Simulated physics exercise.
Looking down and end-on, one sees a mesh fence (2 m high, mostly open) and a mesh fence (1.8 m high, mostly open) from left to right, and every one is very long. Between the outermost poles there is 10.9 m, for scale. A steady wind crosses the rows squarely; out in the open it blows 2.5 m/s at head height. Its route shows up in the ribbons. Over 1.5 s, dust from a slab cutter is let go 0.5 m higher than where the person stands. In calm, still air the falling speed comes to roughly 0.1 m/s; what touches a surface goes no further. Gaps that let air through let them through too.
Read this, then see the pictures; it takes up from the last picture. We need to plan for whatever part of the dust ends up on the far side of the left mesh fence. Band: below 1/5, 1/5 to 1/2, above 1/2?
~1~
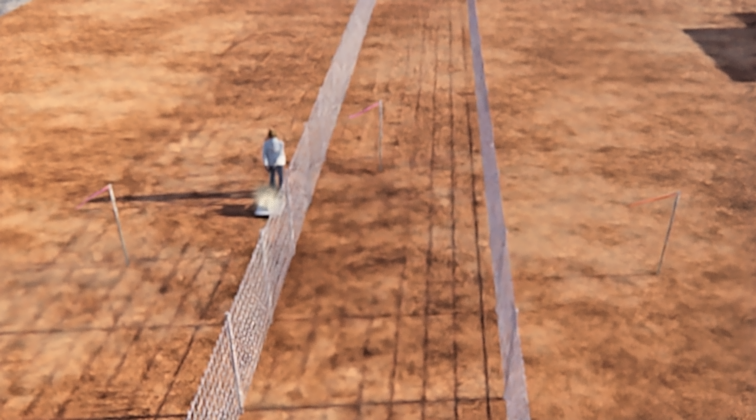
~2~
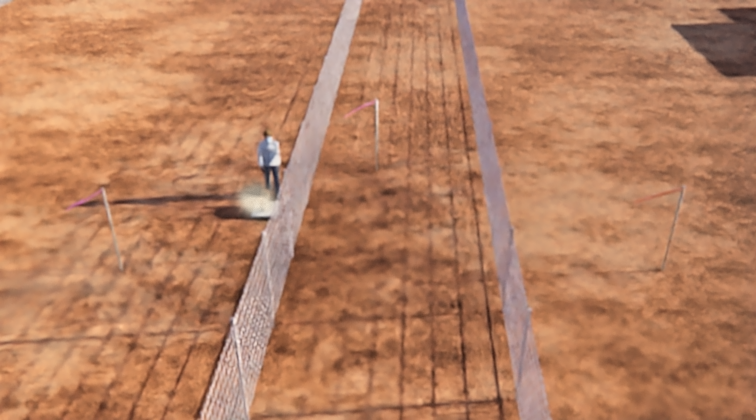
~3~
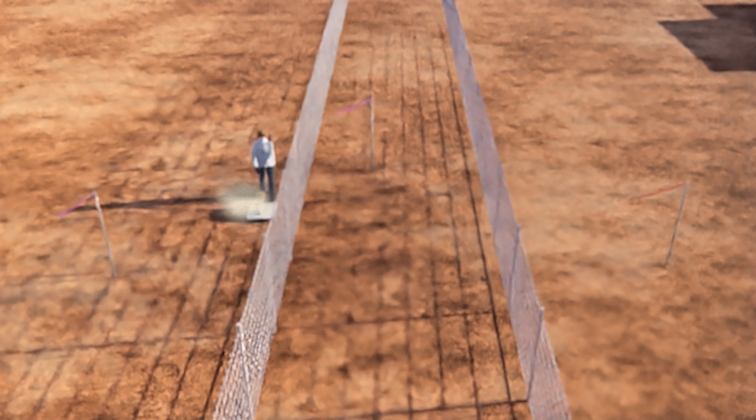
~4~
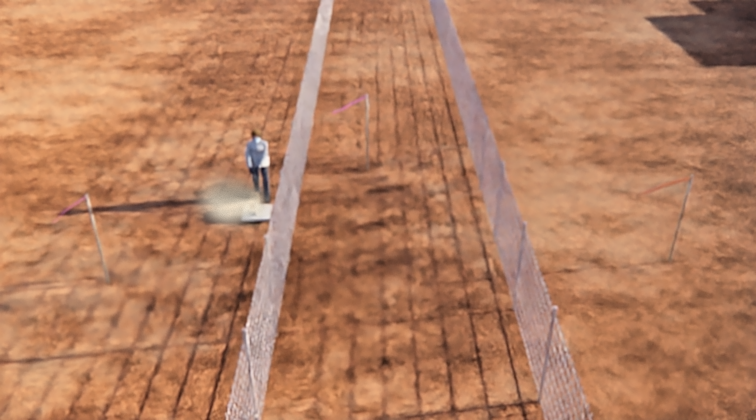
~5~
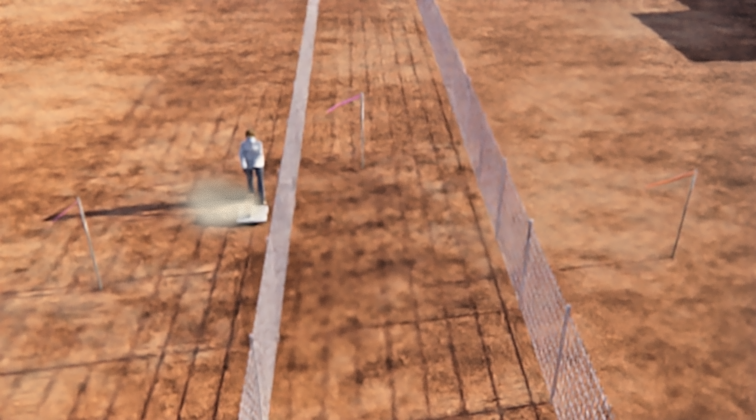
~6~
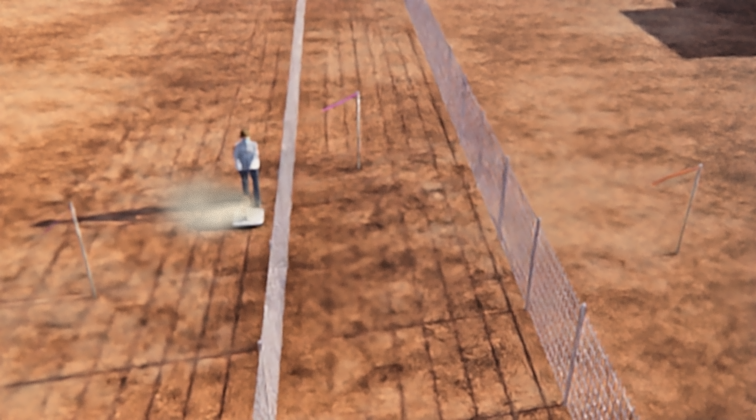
Below 1/5.
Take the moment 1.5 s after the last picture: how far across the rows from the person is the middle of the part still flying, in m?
Roughly 2.0 m.
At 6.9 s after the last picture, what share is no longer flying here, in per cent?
Estimate: Around 45 %.
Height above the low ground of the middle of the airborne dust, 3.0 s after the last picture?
The middle is at about 0.6 m above the low ground.
Then, 1.5 s after the last picture, 0 % is beyond the left mesh fence; 9 % has touched down or left; the middle of what still flies is 0.5 m above the low ground, near (153, 209).
Then, 3.0 s after the last picture, 0 % is beyond the left mesh fence; 25 % has touched down or left; the middle of what still flies is 0.7 m above the low ground, near (62, 204).
Then, 6.9 s after the last picture, 0 % is beyond the left mesh fence; 47 % has touched down or left.
Then, 19.0 s after the last picture, 0 % is beyond the left mesh fence; 90 % has touched down or left.
Then, 44.0 s after the last picture, 0 % is beyond the left mesh fence; 100 % has touched down or left.
